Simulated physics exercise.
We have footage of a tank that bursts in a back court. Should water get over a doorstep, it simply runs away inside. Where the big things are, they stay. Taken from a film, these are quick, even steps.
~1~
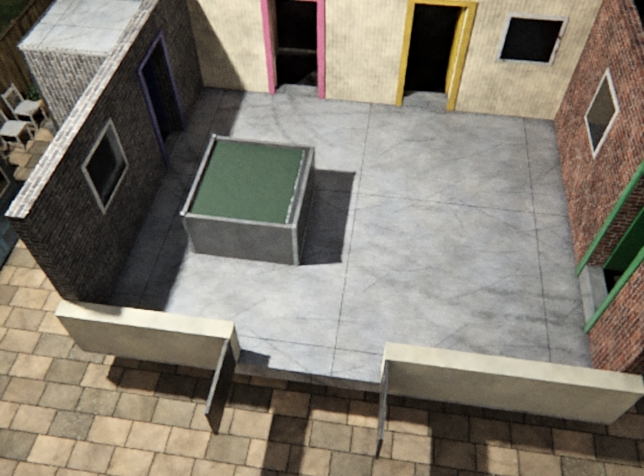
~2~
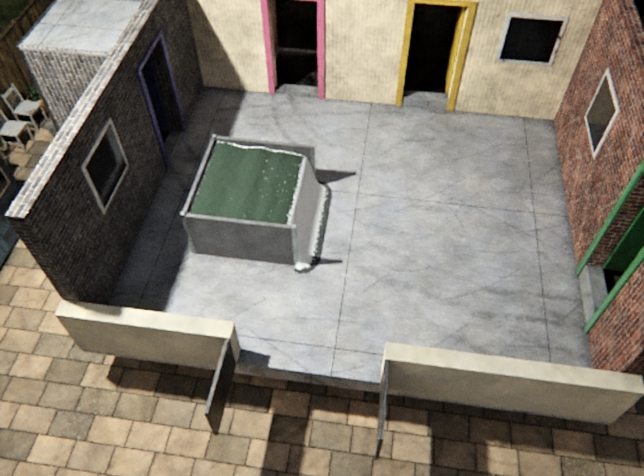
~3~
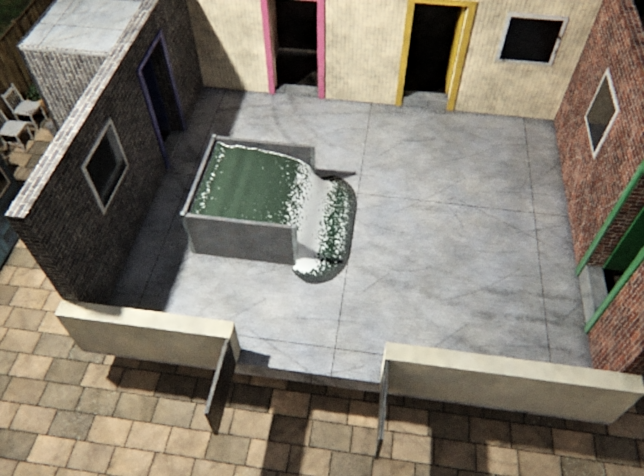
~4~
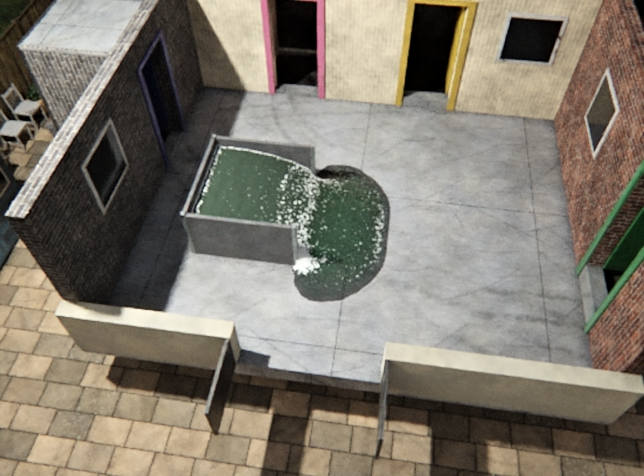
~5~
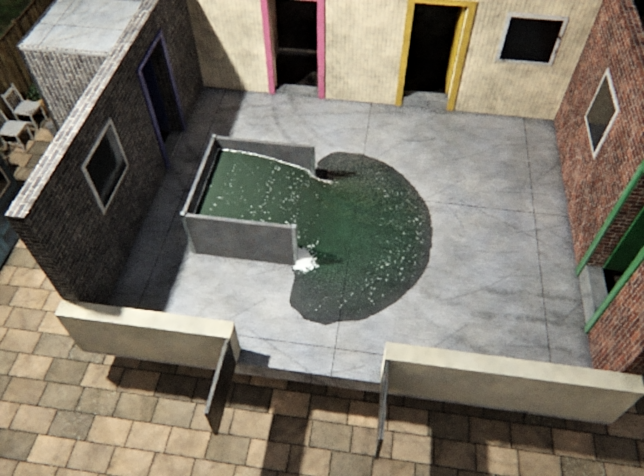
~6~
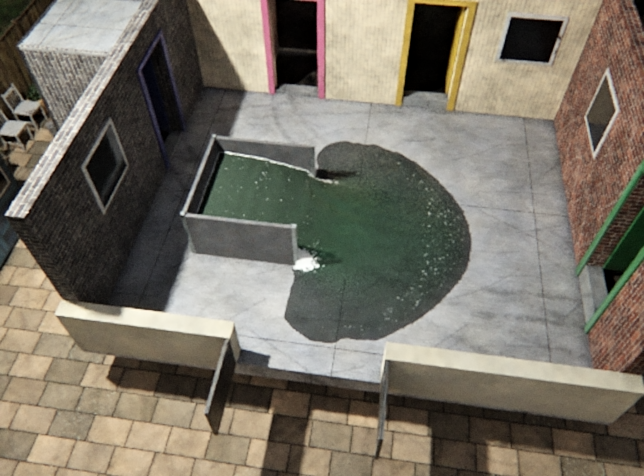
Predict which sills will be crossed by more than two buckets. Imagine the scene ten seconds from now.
Blue door: Too much water. Green door: Little enough water. Yellow door: Little enough water. Pink door: Little enough water.
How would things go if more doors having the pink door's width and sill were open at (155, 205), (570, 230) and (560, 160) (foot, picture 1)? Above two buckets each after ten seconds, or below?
First stays short of it, second crosses the line, third crosses the line.
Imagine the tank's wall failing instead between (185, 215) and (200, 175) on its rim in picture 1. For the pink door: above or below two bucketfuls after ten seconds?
Lab note - pink door breaks the limit.
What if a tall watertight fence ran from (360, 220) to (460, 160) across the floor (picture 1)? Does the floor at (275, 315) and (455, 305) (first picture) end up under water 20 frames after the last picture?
Taking the points in order, the first is high and dry and the second is inundated.
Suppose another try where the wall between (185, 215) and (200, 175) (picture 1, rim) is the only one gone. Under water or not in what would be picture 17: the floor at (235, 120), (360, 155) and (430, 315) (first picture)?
Sequence: Wetted / spared / spared.
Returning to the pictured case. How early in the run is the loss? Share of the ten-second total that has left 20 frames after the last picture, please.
Close to 10 out of every hundred.
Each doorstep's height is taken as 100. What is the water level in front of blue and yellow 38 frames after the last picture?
Around 0 in a hundred for the first and 40 in a hundred for the second.
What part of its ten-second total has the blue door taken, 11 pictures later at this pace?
Something like 0 in a hundred.
A moment on, water covers 50 % of the floor; the blue door not reached, the green door wet at the sill, nothing in, the yellow door not reached, the pink door not reached.
Next, water covers 55 % of the floor; the blue door not reached, the green door wet at the sill, nothing in, the yellow door wet at the sill, nothing in, the pink door not reached.
Then, water covers 55 % of the floor; the blue door not reached, the green door wet at the sill, nothing in, the yellow door wet at the sill, nothing in, the pink door not reached.
Later, water covers 75 % of the floor; the blue door not reached, the green door wet at the sill, nothing in, the yellow door wet at the sill, nothing in, the pink door wet at the sill, nothing in.
In the end, water covers 95 % of the floor; the blue door over two buckets in, the green door wet at the sill, nothing in, the yellow door wet at the sill, nothing in, the pink door wet at the sill, nothing in.
